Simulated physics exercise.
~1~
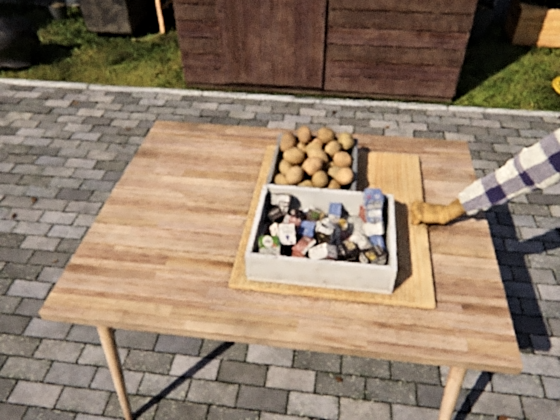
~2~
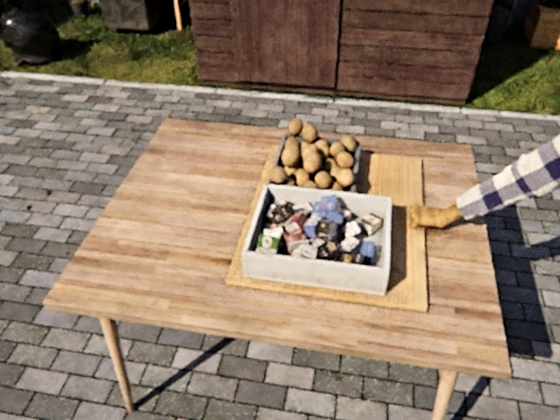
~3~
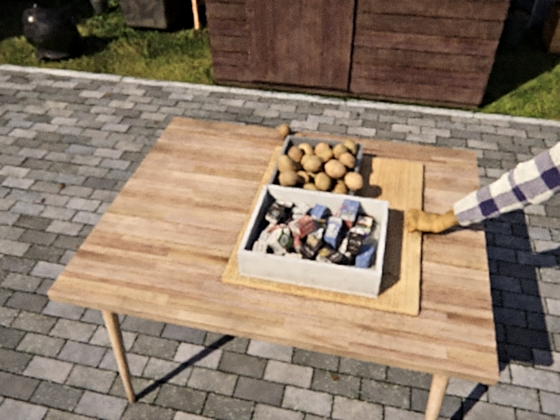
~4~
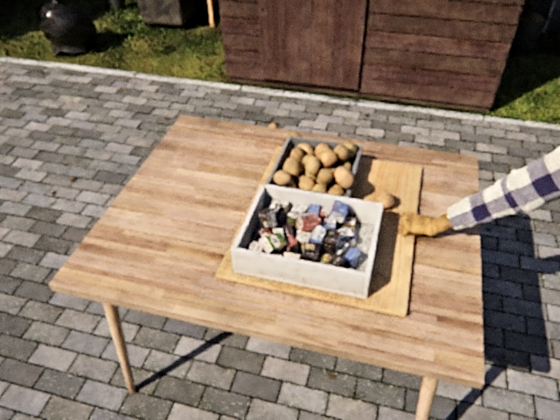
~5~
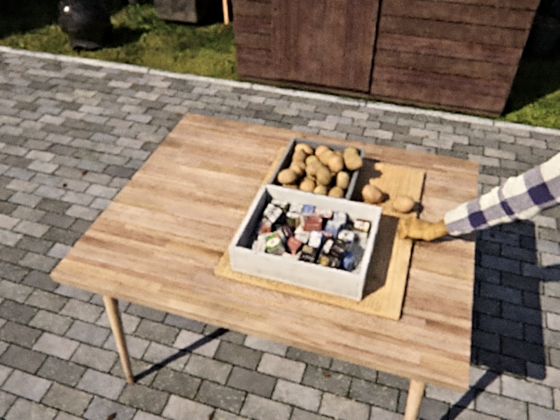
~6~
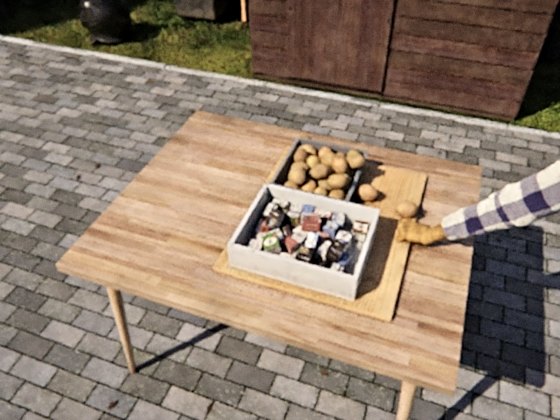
A gloved hand slides the board, spilling a few potatoes while the cartons stay crated.
